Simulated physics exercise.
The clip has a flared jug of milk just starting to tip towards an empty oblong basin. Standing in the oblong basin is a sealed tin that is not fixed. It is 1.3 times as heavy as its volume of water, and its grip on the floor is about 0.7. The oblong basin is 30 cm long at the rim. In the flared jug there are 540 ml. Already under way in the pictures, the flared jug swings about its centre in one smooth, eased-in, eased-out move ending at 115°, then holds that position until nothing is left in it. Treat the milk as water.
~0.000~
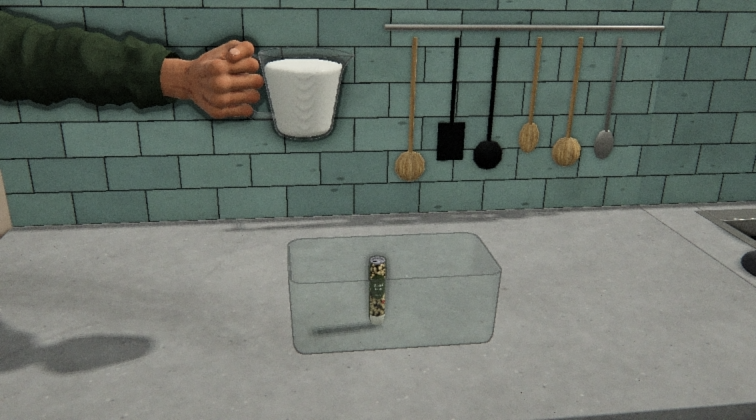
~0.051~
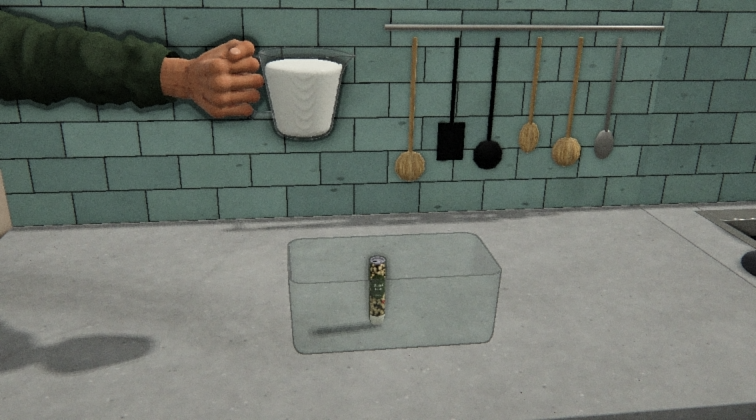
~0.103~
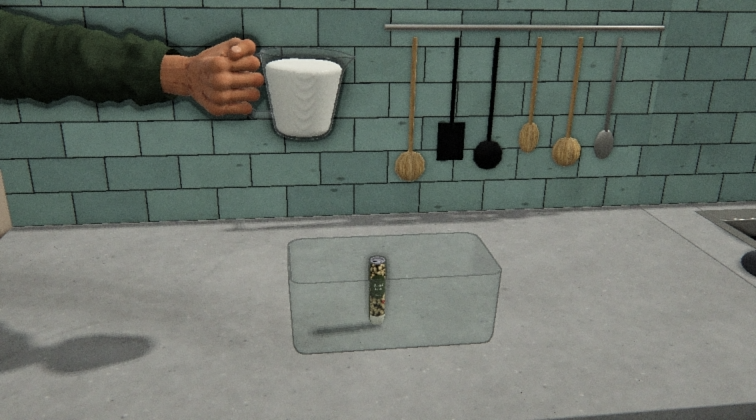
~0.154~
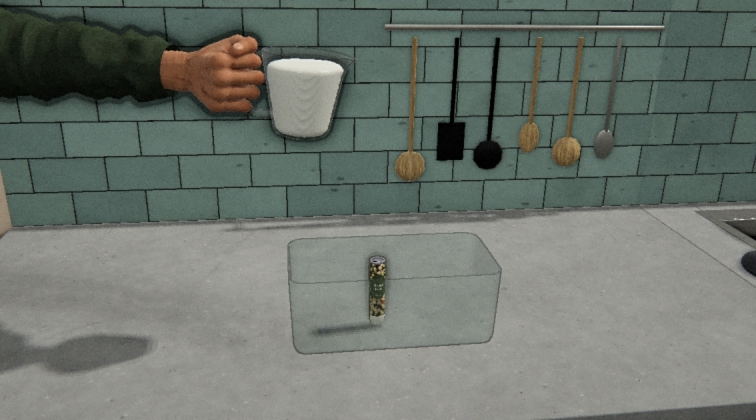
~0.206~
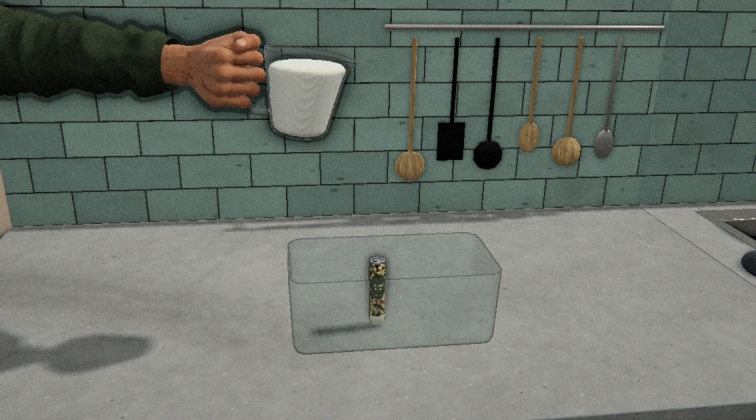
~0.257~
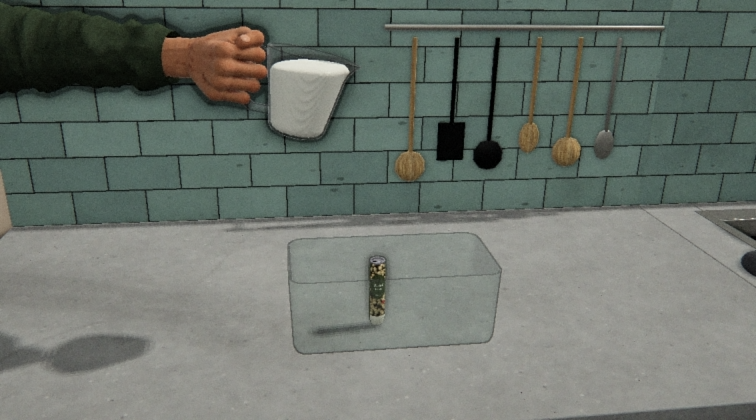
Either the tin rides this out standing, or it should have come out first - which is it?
It's still up.
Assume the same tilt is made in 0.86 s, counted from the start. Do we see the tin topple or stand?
The tin stays on its base.
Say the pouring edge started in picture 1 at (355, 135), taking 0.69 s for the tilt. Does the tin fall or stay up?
Result: Tin tipped over.
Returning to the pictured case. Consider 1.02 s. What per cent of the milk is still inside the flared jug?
What remains is about 8 percent of it all.
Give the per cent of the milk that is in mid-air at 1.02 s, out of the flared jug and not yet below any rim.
Near 26 percent.
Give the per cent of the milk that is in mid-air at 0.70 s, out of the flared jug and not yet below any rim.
My guess is roughly 28 %.
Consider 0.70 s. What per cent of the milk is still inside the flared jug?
Around 66 in a hundred.
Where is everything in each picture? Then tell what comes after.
It leans 0°; its right rim is at (355, 54); the milk meets the walls at (265, 65) and (342, 65); the oblong basin's rim runs from (289, 261) to (489, 253); the tin's top is at (378, 263), in the first picture.
It leans 0°; its right rim is at (355, 55); the milk meets the walls at (265, 65) and (342, 65), in the second picture.
It leans 2°; its right rim is at (356, 56); the milk meets the walls at (265, 64) and (342, 65), in the third picture.
It leans 4°; its right rim is at (357, 58); the milk meets the walls at (266, 64) and (343, 66), in the fourth picture.
It leans 8°; its right rim is at (359, 62); the milk meets the walls at (268, 65) and (346, 66), in the fifth picture.
It leans 12°; its right rim is at (361, 66); the milk meets the walls at (270, 66) and (350, 67), in the sixth picture.
After 0.70 s the tilt is 70° and 66 per cent is still to pour; the tin stands where it began.
After 1.02 s the tilt is 107° and 8 per cent is still to pour; the tin stands where it began.
After 1.35 s the tilt is 115° and 0 per cent is still to pour; the tin stands where it began.
After 1.72 s the tilt is 115° and 0 per cent is still to pour; the tin stands where it began.
In the end the tin stands where it began.
